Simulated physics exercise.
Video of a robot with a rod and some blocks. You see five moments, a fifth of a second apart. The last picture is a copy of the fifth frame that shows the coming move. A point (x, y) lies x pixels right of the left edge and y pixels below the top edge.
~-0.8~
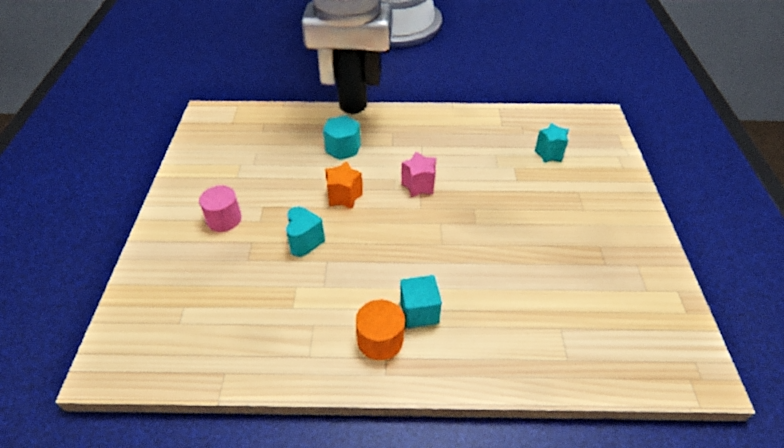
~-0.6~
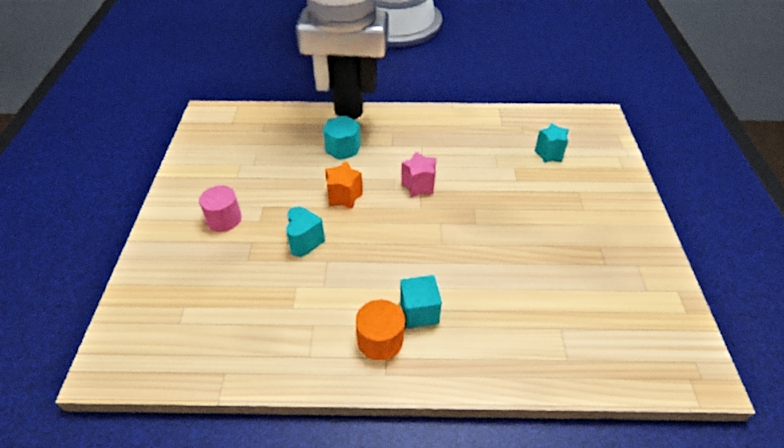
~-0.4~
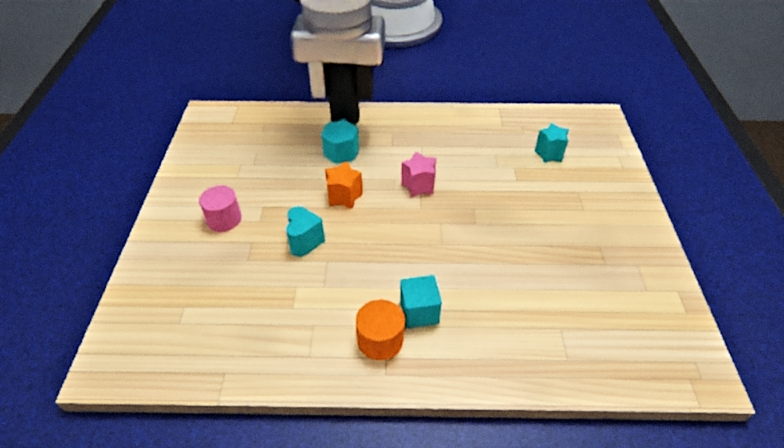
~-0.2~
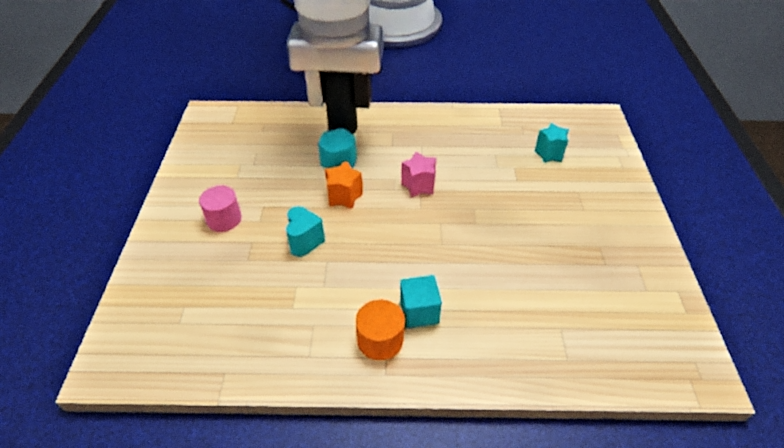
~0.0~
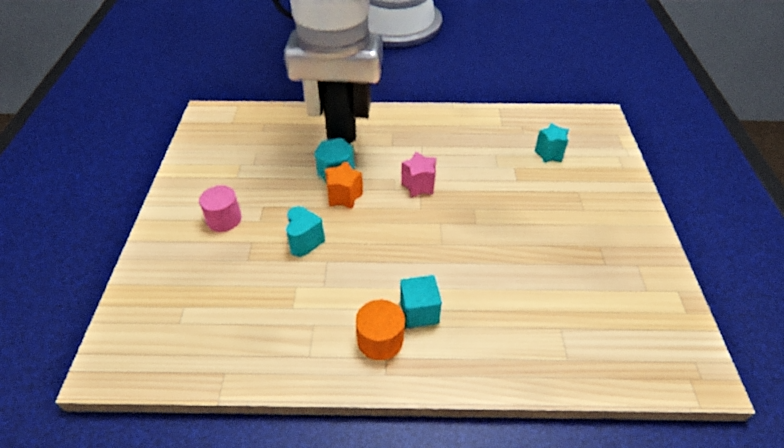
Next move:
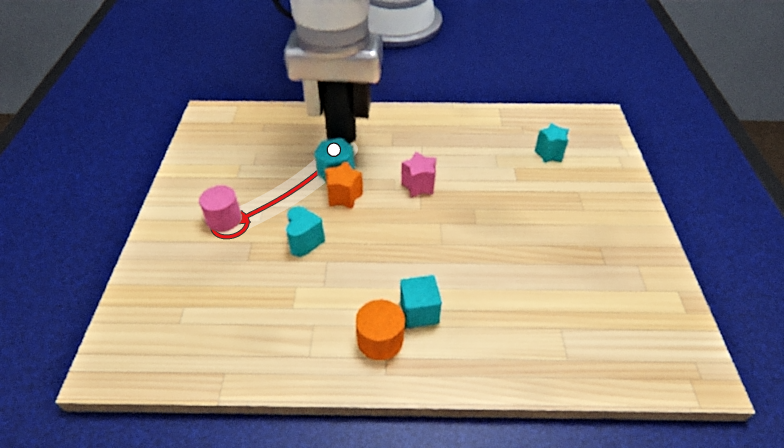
On a wooden board over a blue surface, a robot arm lowers its black rod to a turquoise block among scattered colourful blocks, then pushes it a short way down and slightly left, up close to an orange star-shaped block.
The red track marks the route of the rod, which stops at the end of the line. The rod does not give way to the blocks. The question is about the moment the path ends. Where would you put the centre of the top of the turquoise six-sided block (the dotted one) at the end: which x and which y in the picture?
It will end up at (306, 189).
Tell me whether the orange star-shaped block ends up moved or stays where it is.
Once the path ends, it is somewhere new.
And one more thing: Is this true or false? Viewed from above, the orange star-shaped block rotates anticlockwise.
True
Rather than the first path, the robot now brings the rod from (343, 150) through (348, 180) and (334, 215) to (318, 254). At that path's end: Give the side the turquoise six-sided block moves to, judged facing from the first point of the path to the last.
It heads right.
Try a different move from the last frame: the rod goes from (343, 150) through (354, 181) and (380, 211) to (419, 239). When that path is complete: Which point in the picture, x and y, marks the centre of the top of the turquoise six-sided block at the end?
Roughly at (325, 177).
Drawn move, from (343, 150) via (314, 176) and (276, 201), ending at (230, 224); the dot is on the turquoise six-sided block.
What follows on the original path. One third of the way, rod (311, 164); turquoise six-sided block (316, 178), turned 45° anticlockwise; orange star-shaped block (347, 189), turned 35° anticlockwise.
Two thirds of the way, rod (273, 189); turquoise six-sided block (306, 189), turned 90° anticlockwise; orange star-shaped block (347, 190), turned 40° anticlockwise.
At the end, rod (226, 212); pink disc (186, 206); turquoise heart-shaped block still; turquoise six-sided block (306, 189), turned 90° anticlockwise; orange star-shaped block (347, 190), turned 40° anticlockwise.
